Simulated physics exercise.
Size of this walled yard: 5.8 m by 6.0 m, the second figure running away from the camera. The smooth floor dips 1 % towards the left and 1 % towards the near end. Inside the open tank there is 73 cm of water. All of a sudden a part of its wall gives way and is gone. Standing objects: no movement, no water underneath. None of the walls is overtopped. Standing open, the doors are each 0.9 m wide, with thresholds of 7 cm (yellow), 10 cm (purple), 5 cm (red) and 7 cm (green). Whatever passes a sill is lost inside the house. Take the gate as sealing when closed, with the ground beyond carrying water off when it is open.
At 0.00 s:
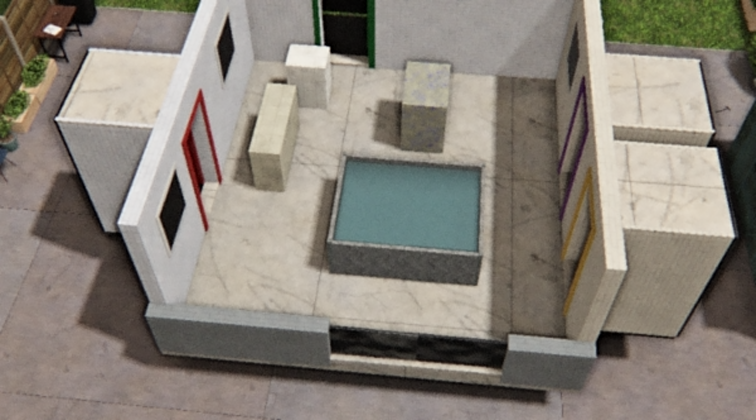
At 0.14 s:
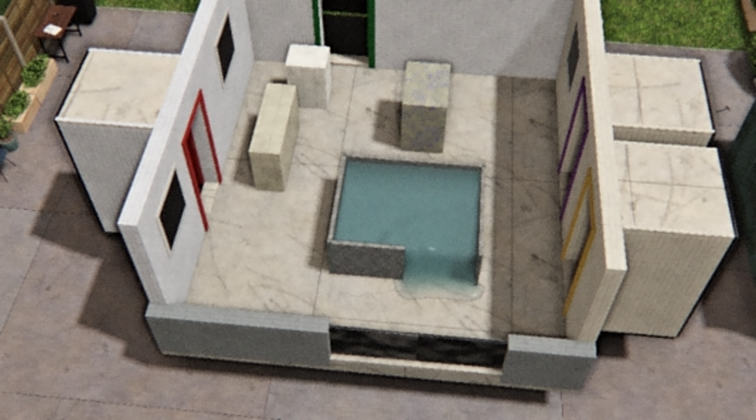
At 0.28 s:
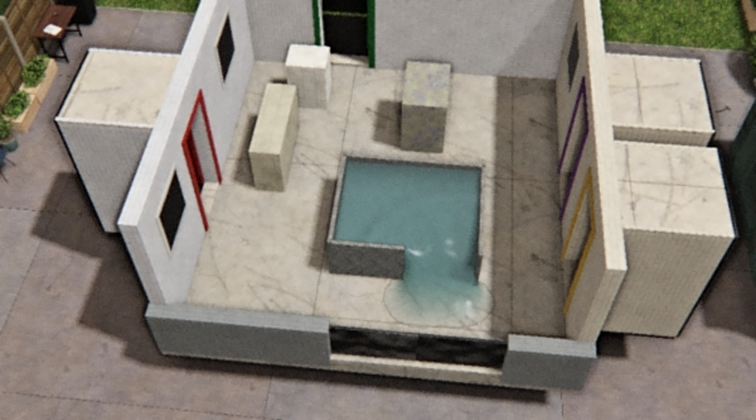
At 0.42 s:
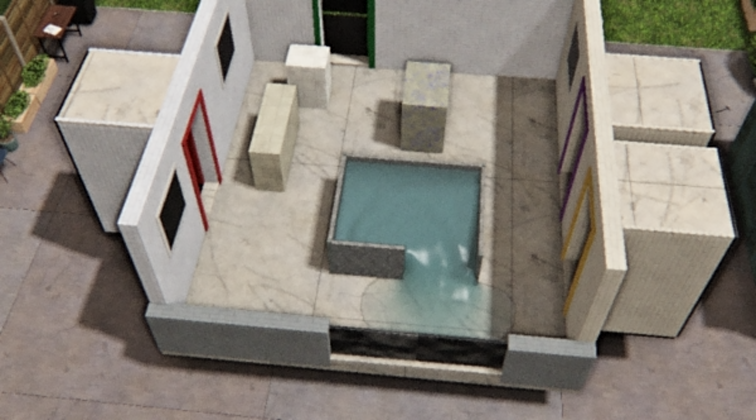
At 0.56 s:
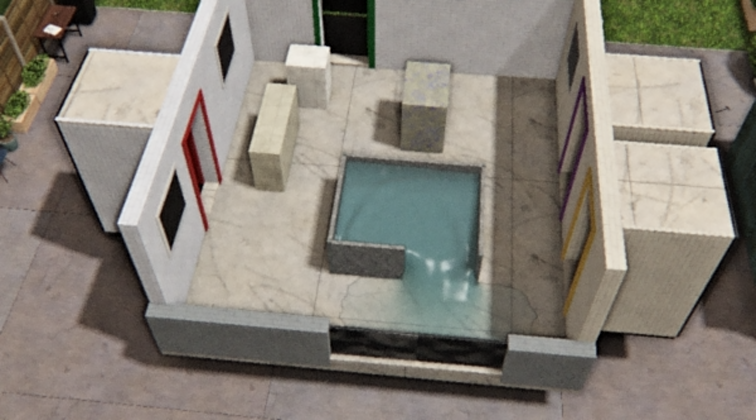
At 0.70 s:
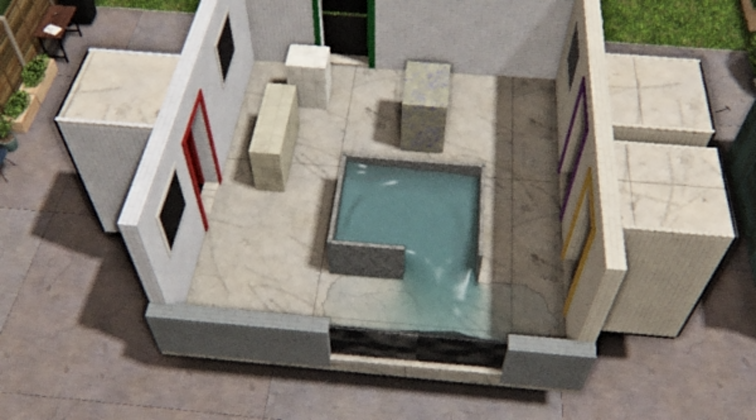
The video shows a roofless walled yard with blocks and coloured door surrounds around an open tank of still water; part of the tank's near wall suddenly disappears, and water pours through the gap, spreading across the pale floor.
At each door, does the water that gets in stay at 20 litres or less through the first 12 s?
The yellow door is going to top the limit, the purple door is going to fall short of the limit, the red door is going to top the limit, the green door is going to top the limit.
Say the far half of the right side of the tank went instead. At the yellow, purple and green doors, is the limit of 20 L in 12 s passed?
Then yellow exceeds it, purple exceeds it, green does not exceed it.
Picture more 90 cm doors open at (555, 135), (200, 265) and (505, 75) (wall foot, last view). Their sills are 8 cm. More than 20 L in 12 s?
First doorway falls short, second gets there, third gets there.
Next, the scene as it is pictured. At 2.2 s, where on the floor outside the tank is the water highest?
Near (554, 364).
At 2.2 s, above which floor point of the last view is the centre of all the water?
Around (423, 275) in the last picture.
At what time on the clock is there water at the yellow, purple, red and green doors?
The front reaches yellow at 1.4 s, purple at 2.0 s, red at 2.4 s, green at 4.5 s.
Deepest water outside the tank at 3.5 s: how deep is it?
Around 29 centimetres deep.
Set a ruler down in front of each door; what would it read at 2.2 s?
Centimetres: Yellow 16 / purple 4 / red 0 / green 0.
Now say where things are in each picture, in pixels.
Still water, 73 cm deep, in the open tank at (409, 205), in the first frame.
Water pours out at (440, 271) and has run 0.7 m, to (481, 288); typically 8 cm deep outside, 73 cm at the open tank's back, in the second frame.
The front is at (397, 314), 0.9 m from the gap at (439, 271); 1.0 m2 of floor is under water; 73 cm left at the back of the open tank, in the third frame.
Water pours out at (439, 272) and has run 1.4 m, to a hidden place; typically 9 cm deep outside, 68 cm at the open tank's back, in the fourth frame.
The front is at a hidden place, 1.7 m from the gap at (439, 272); 3.0 m2 of floor is under water; 62 cm left at the back of the open tank, in the fifth frame.
The front is at a hidden place, 2.0 m from the gap at (439, 272); 3.3 m2 of floor is under water; 63 cm left at the back of the open tank, in the sixth frame.
After 1.4 s water covers 15 % of the floor and is deepest (64 cm) near (566, 365); yellow door not reached, purple door not reached, red door not reached, green door not reached.
After 2.2 s water covers 40 % of the floor and is deepest (48 cm) near (554, 364); yellow door 16 cm at the sill, 6 L in, purple door 4 cm at the sill, 0 L in, red door not reached, green door not reached.
After 3.5 s water covers 65 % of the floor and is deepest (29 cm) near (455, 344); yellow door 14 cm at the sill, 46 L in, purple door 6 cm at the sill, 0 L in, red door 10 cm at the sill, 11 L in, green door not reached.
After 7.0 s water covers 95 % of the floor and is deepest (16 cm) near (178, 330); yellow door 9 cm at the sill, 95 L in, purple door 4 cm at the sill, 0 L in, red door 9 cm at the sill, 44 L in, green door 10 cm at the sill, 7 L in.
After 12.0 s water covers 100 % of the floor and is deepest (14 cm) near (178, 330); yellow door 4 cm at the sill, 99 L in, purple door 6 cm at the sill, 0 L in, red door 13 cm at the sill, 109 L in, green door 9 cm at the sill, 60 L in.
